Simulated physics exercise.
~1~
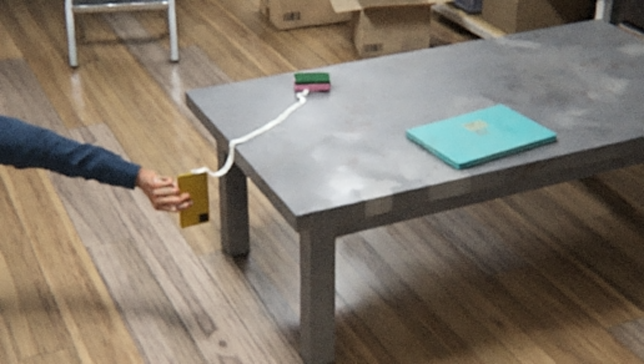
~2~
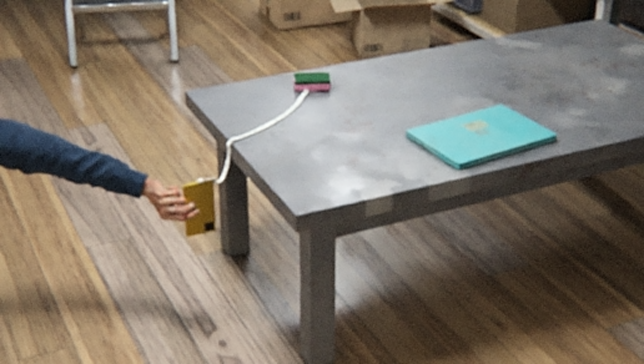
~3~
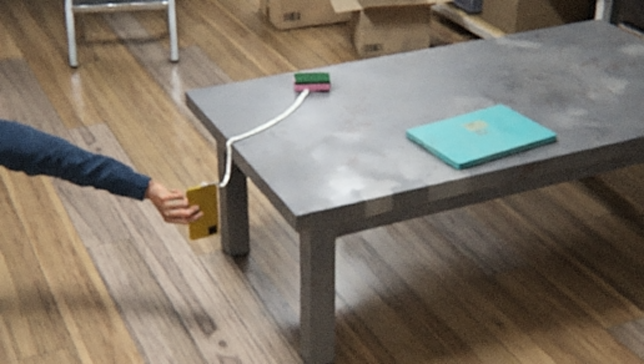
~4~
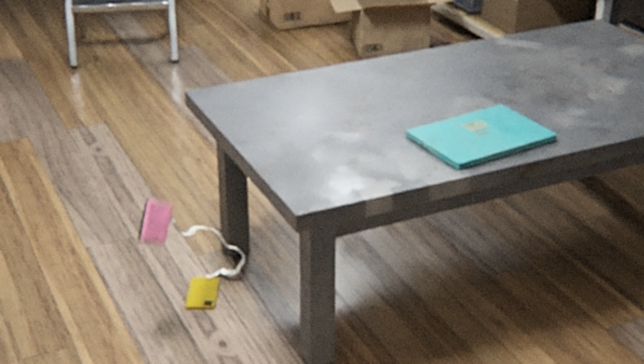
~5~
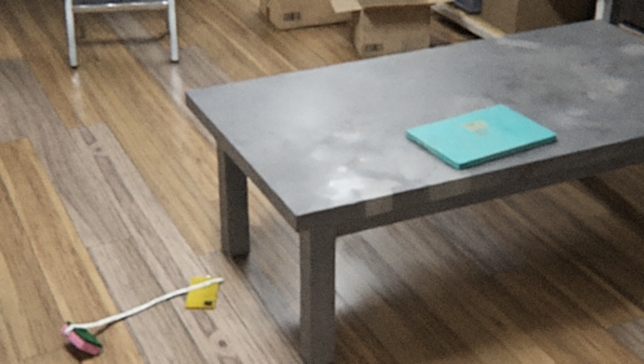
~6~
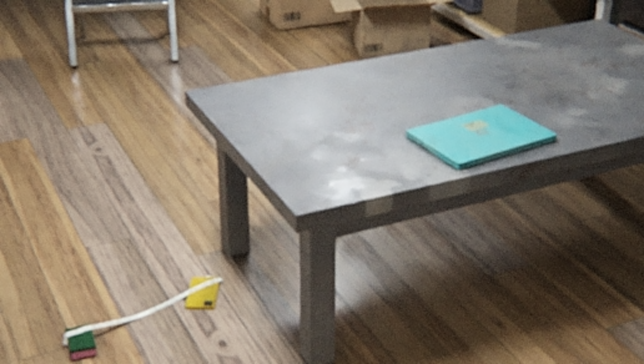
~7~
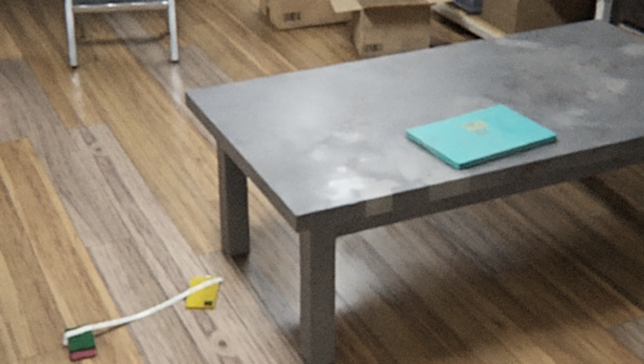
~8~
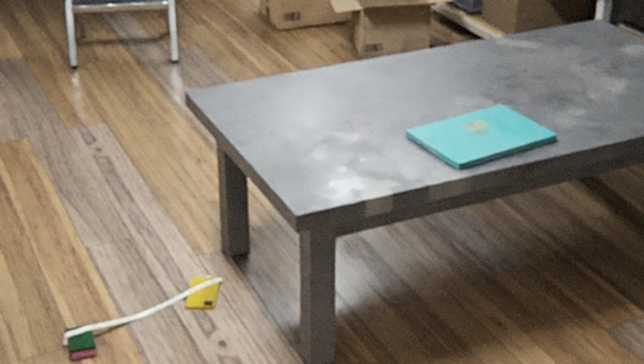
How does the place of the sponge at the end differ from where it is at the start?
At the start the sponge sits on top of the gray workbench, near its left end. At the end it lies on the wooden floor at the lower left, to the left of the yellow phone.
